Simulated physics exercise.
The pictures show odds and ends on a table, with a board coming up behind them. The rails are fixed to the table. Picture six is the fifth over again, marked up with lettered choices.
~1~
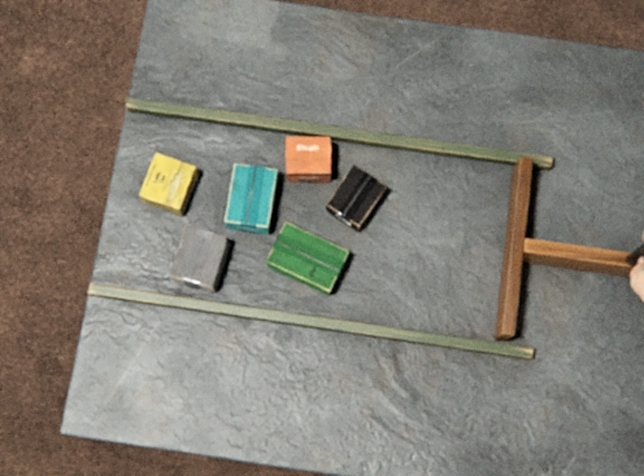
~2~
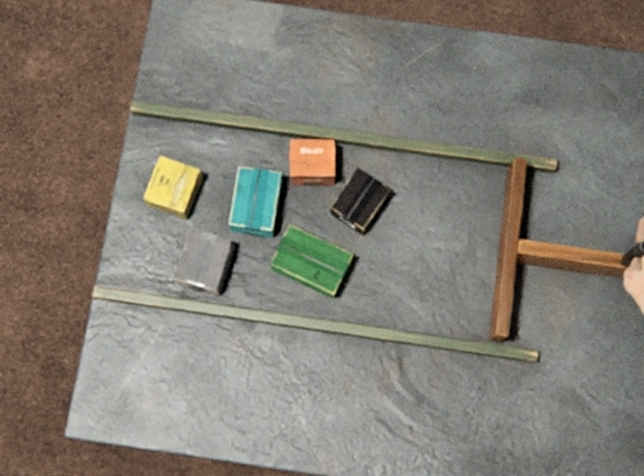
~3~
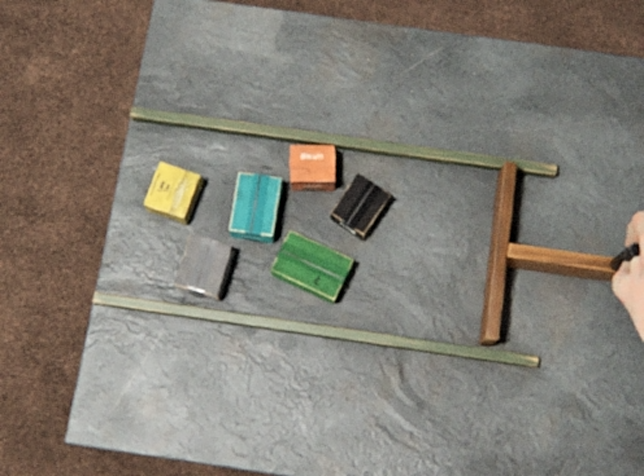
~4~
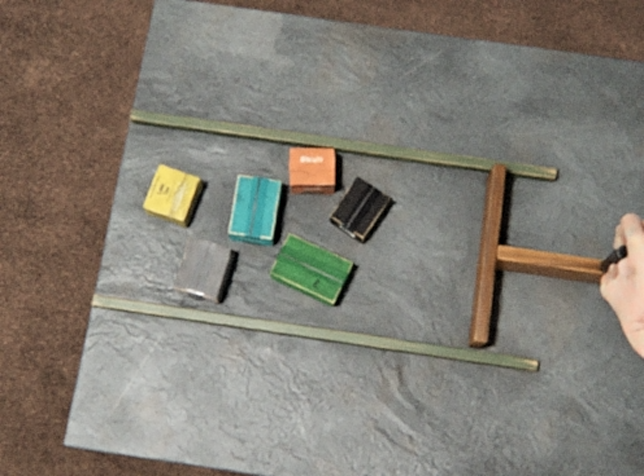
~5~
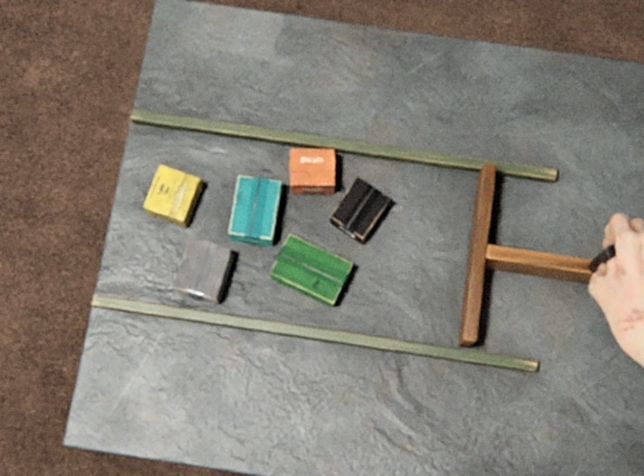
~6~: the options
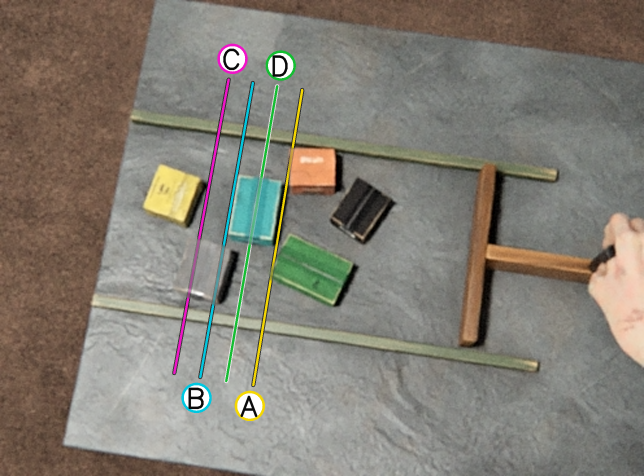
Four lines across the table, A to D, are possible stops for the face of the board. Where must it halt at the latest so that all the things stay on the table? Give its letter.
Up to line B.
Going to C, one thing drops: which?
The yellow box goes over.
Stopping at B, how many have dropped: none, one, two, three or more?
The count is none.
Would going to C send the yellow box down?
Yes.
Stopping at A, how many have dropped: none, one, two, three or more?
The count is none.
On the marked copy, A at (279, 232); B at (228, 225); C at (202, 221); D at (253, 228).
Following B. Soon after the start, board (389, 237); yellow box (174, 196); grey box (205, 271).
Later, board (298, 224); grey box (192, 270); turquoise box (230, 214).
In the end, board (230, 214); yellow box (123, 190); grey box (125, 260); nothing has fallen.
As for the rest, A is safe but short; C drops the yellow box; D is safe but short.
